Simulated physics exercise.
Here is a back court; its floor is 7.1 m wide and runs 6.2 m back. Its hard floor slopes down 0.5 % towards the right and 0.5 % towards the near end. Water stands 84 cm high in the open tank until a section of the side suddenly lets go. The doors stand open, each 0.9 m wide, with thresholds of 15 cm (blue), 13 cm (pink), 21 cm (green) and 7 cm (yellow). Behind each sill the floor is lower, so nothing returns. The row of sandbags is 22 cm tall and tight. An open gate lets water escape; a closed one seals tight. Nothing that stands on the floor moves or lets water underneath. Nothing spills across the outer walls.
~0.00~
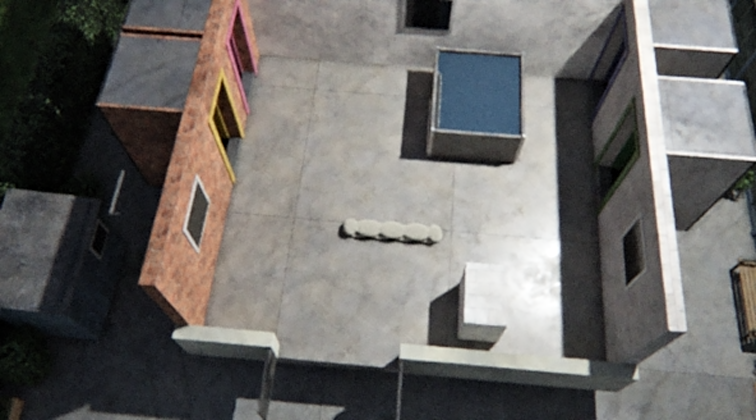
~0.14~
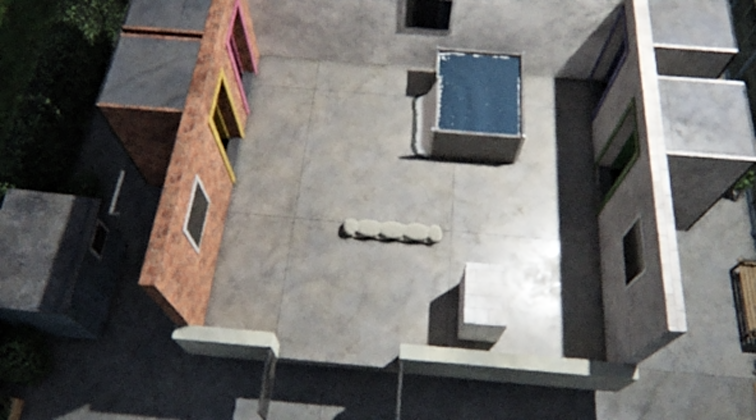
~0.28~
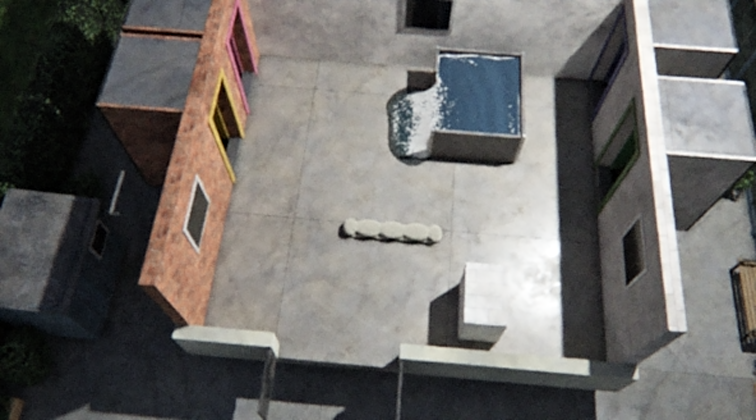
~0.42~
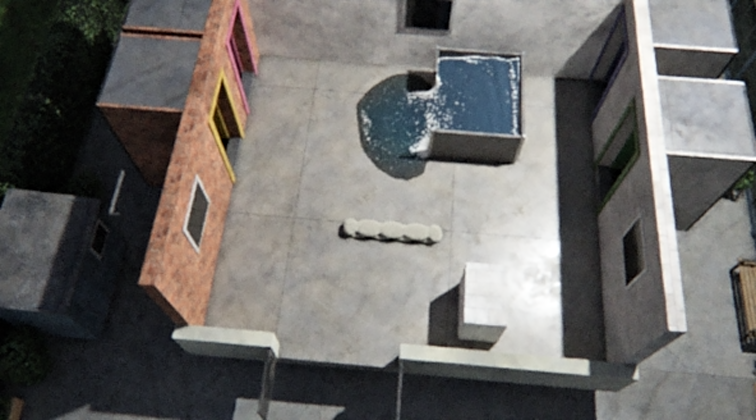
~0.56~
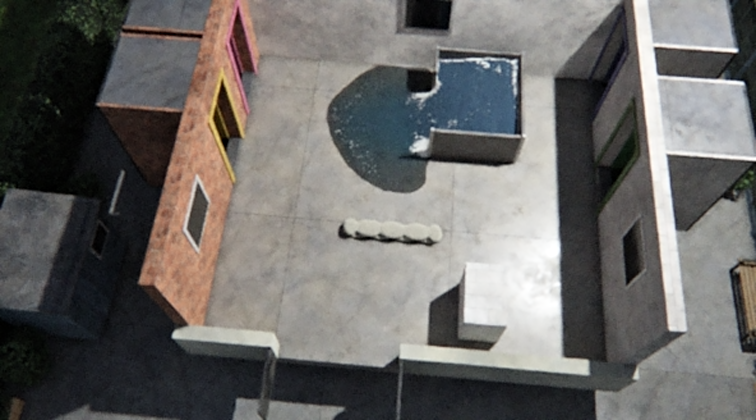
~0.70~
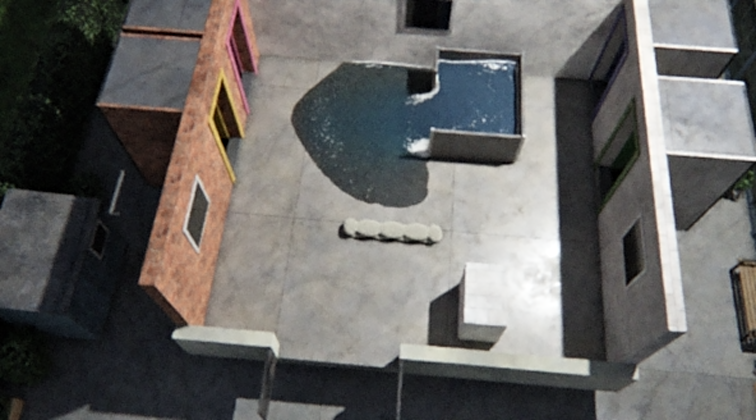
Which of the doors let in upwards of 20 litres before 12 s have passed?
Door by door: At the blue door it keeps below the limit; at the pink door it passes the limit; at the green door it keeps below the limit; at the yellow door it exceeds the limit.
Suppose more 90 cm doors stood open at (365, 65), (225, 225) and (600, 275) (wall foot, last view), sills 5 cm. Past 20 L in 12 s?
In turn: Past it, over, under.
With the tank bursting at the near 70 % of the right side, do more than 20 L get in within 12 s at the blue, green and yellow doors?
Then: Blue over, green over, yellow not over.
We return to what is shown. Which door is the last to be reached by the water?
The green one.
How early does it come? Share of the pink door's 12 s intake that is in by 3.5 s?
About 95 per cent.
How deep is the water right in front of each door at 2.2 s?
Depths in cm: Blue 0, pink 34, green 0, yellow 25.
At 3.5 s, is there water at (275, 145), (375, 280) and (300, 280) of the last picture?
In turn: Flooded, not reached, flooded.
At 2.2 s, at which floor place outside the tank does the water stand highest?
At about (266, 66).
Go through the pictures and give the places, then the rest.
The open tank at (479, 93) is whole and still, 84 cm deep, in the first frame.
The front is at (421, 97), 0.8 m from the gap at (433, 119); 0.4 m2 of floor is under water; 84 cm left at the back of the open tank, in the second frame.
The front is at (402, 93), 1.0 m from the gap at (433, 119); 1.3 m2 of floor is under water; 81 cm left at the back of the open tank, in the third frame.
Water pours out at (433, 120) and has run 1.5 m, to (363, 102); typically 10 cm deep outside, 73 cm at the open tank's back, in the fourth frame.
The front is at (334, 104), 2.1 m from the gap at (433, 120); 4.8 m2 of floor is under water; 72 cm left at the back of the open tank, in the fifth frame.
The front is at (299, 106), 2.8 m from the gap at (433, 120); 7.1 m2 of floor is under water; 69 cm left at the back of the open tank, in the sixth frame.
After 1.4 s water covers 35 % of the floor and is deepest (42 cm) near (259, 59); blue door not reached, pink door 23 cm at the sill, 22 L in, green door not reached, yellow door 17 cm at the sill, 15 L in.
After 2.2 s water covers 40 % of the floor and is deepest (38 cm) near (266, 66); blue door not reached, pink door 34 cm at the sill, 103 L in, green door not reached, yellow door 25 cm at the sill, 109 L in.
After 3.5 s water covers 45 % of the floor and is deepest (26 cm) near (204, 327); blue door not reached, pink door 19 cm at the sill, 184 L in, green door not reached, yellow door 16 cm at the sill, 201 L in.
After 7.0 s water covers 65 % of the floor and is deepest (14 cm) near (202, 337); blue door not reached, pink door 7 cm at the sill, 198 L in, green door not reached, yellow door 8 cm at the sill, 235 L in.
After 12.0 s water covers 90 % of the floor and is deepest (9 cm) near (449, 328); blue door 2 cm at the sill, 0 L in, pink door 2 cm at the sill, 198 L in, green door 5 cm at the sill, 0 L in, yellow door 3 cm at the sill, 236 L in.
